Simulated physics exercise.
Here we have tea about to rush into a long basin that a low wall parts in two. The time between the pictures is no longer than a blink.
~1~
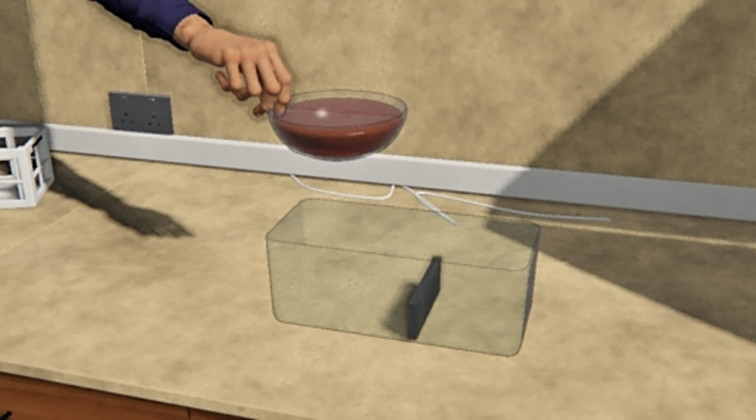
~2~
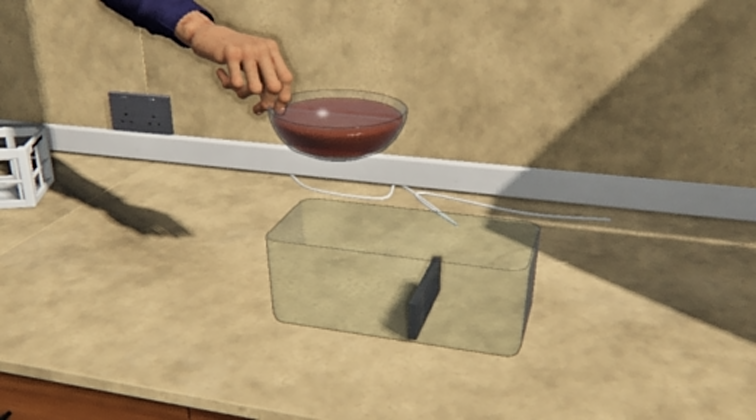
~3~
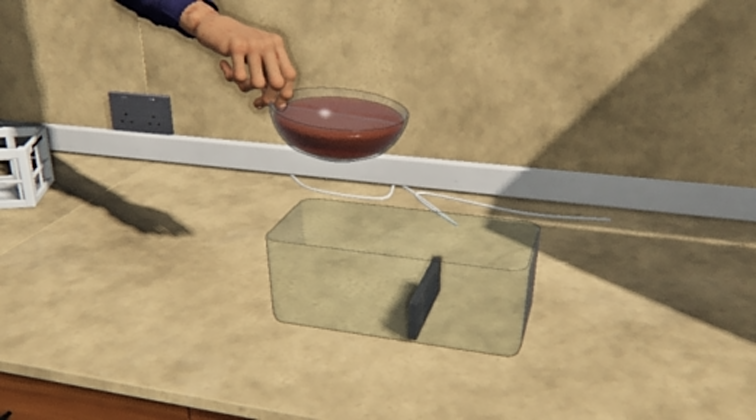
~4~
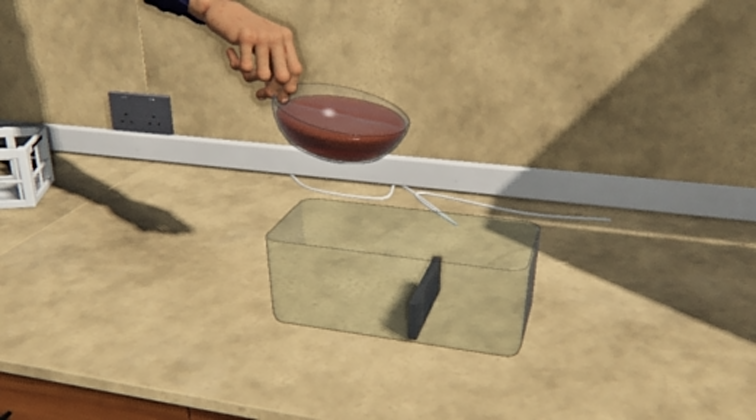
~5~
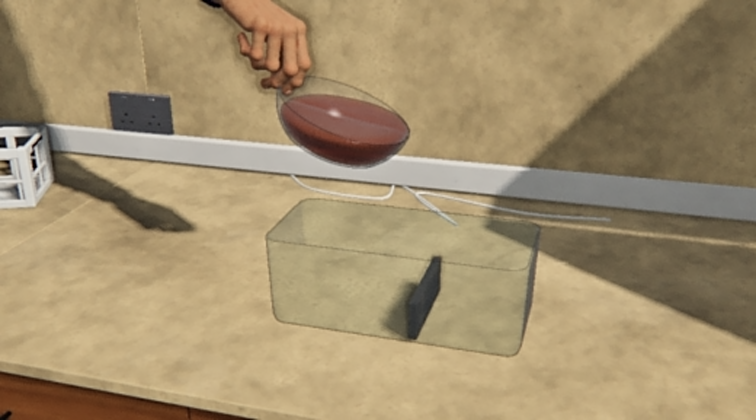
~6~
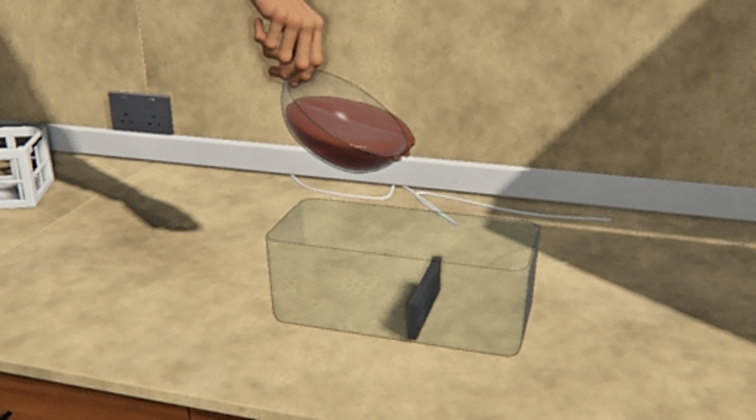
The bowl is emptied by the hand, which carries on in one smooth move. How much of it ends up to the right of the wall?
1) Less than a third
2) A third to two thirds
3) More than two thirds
A third to two thirds.
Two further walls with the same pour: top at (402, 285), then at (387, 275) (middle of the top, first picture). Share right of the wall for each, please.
About 70 per cent on the first try, and 85 per cent on the second.
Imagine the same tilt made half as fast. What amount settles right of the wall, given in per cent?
Close to 75 per cent.
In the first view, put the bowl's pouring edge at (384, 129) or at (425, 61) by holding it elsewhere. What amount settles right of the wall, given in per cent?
About 25 per cent, then about 70 per cent.
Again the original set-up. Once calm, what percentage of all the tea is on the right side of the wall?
55 in a hundred.
A moment on, the bowl is tipped on its side and 4 per cent is still to pour, 11 is left of the wall and 50 right of it.
Next, the bowl is tipped on its side and 0 per cent is still to pour, 29 is left of the wall and 51 right of it.
Then the bowl is tipped on its side and 1 per cent is still to pour, 36 is left of the wall and 52 right of it.
Later the bowl is tipped on its side and 0 per cent is still to pour, 39 is left of the wall and 55 right of it.
At rest 39 per cent lies left of the wall, 55 right of it and 6 outside.
